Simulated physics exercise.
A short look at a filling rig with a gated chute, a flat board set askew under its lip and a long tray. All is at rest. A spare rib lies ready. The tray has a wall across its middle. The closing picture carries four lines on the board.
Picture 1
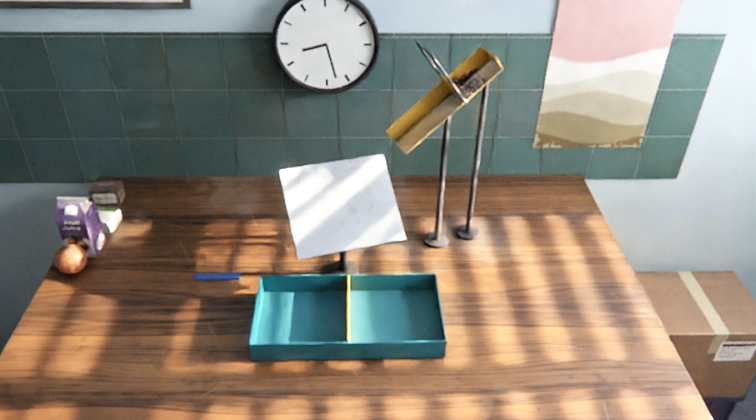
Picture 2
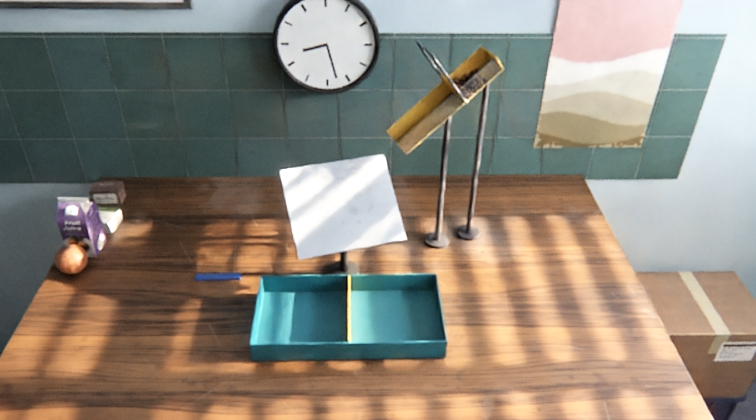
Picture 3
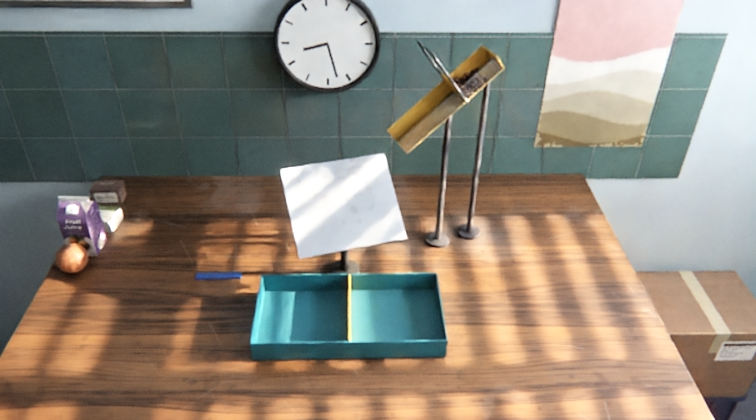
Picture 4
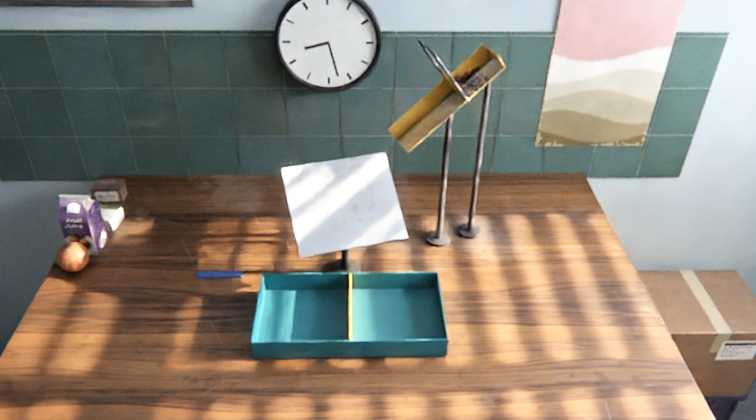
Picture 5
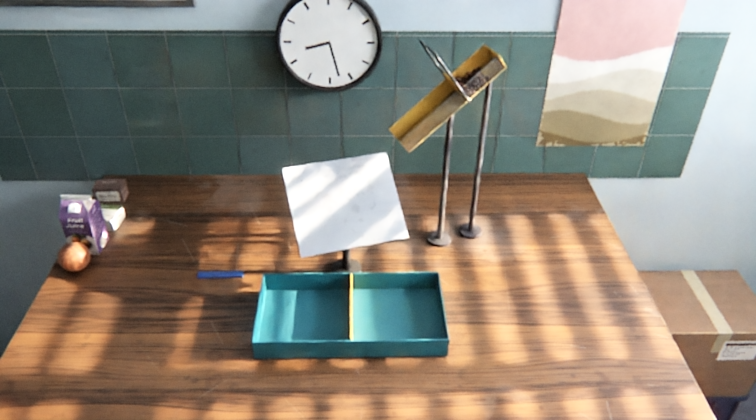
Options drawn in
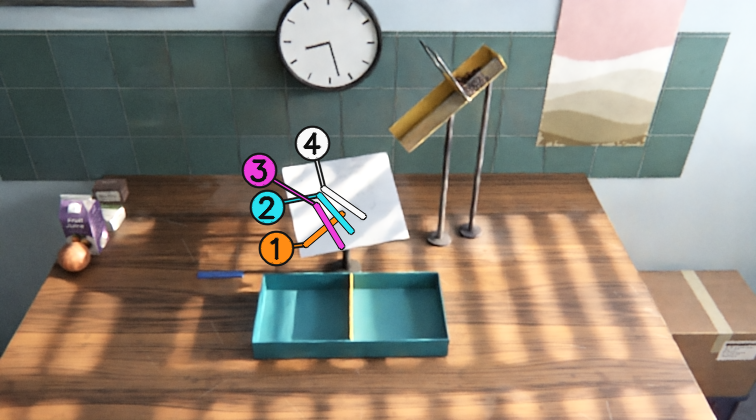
Wooden table with a divided teal tray, tilted white board and raised yellow chute standing still in striped sunlight below a clock.
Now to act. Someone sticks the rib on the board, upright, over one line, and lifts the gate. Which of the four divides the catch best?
Line 1 does it best.
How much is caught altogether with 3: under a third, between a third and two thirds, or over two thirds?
Line 3 gives over two thirds.
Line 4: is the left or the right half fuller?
The right half.
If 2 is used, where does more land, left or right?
Right.
On the marked copy, line 1 from (342, 214) to (305, 244); line 2 from (319, 195) to (351, 231); line 3 from (316, 205) to (341, 246); line 4 from (323, 188) to (363, 216).
Choosing 1, of what is caught, roughly two thirds in the left half, roughly a third in the right.
Choosing 2, of what is caught, just a few in the left half, almost all in the right.
Choosing 3, of what is caught, about a tenth in the left half, the larger part in the right.
Choosing 4, of what is caught, just a few in the left half, almost all in the right.
